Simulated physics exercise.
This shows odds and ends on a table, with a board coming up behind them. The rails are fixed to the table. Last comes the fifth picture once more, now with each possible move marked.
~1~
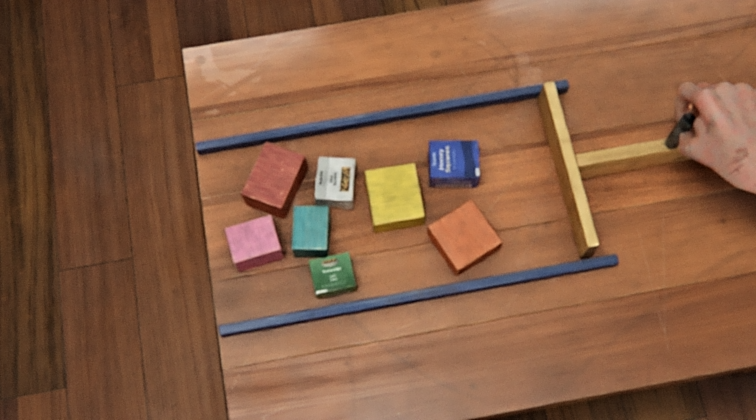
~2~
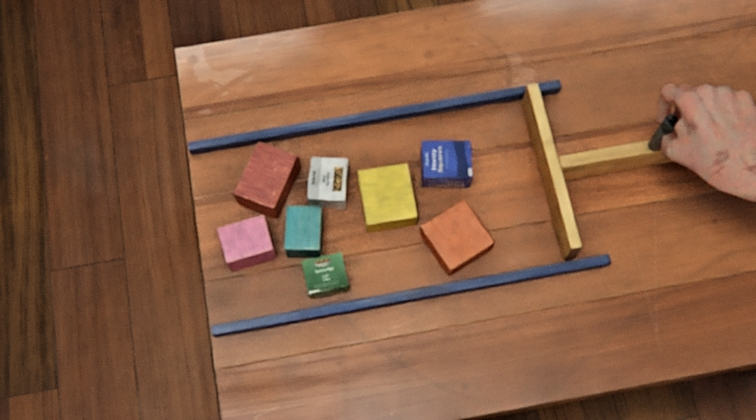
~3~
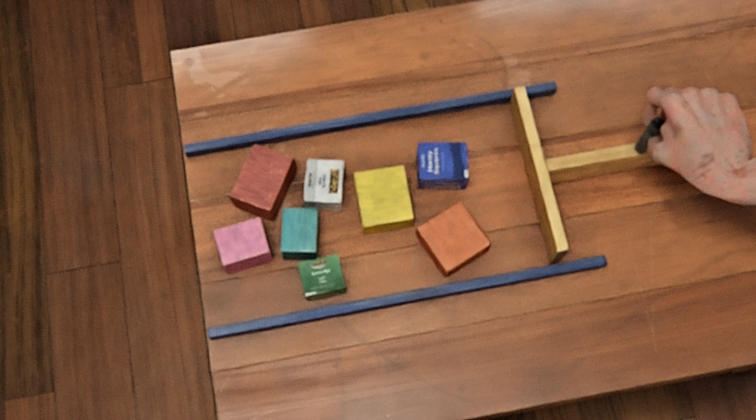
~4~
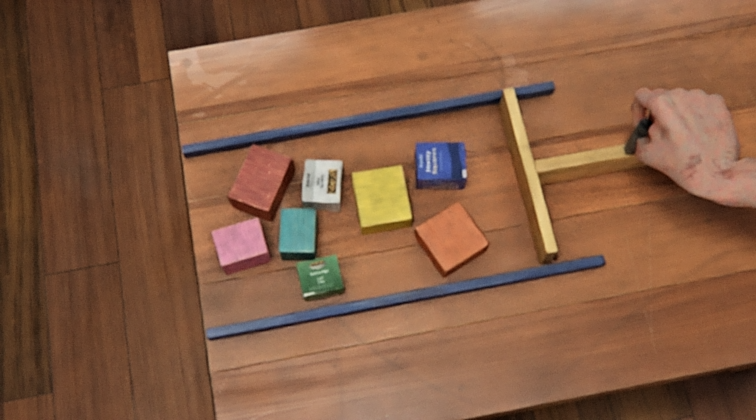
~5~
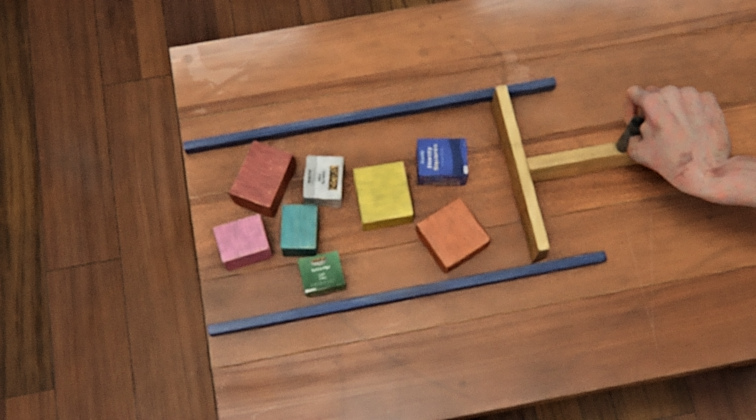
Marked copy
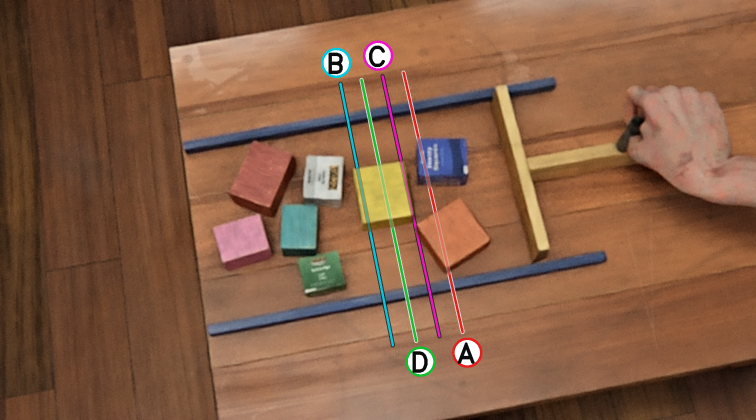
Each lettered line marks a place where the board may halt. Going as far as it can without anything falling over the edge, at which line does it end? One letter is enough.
At B, and not beyond.
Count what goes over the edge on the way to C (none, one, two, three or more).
The count is none.
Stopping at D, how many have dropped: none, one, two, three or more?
By then, none.
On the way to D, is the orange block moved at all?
By then, yes.
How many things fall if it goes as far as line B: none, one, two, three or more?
The count is none.
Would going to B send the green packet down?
No.
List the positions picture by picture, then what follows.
Yellow block (394, 198); pink block (255, 244); red block (275, 181), in the first frame.
Board (554, 163); orange block (456, 238), in the second frame.
Board (541, 166); green packet (322, 278), in the third frame.
Board (530, 167); turquoise block (298, 234), in the fourth frame.
Board (522, 165); pink block (243, 243); red block (264, 179); orange block (452, 236), in the fifth frame.
On the copy, A at (432, 196); B at (365, 208); C at (410, 200); D at (387, 204).
On B. First, board (467, 175); orange block (438, 235); blue packet (428, 166).
Then, board (411, 185); red block (237, 180); white packet (279, 186).
Finally, board (371, 192); red block (197, 184); pink block (207, 248); nothing has fallen.
By contrast, A is safe but short; C is safe but short; D is safe but short.
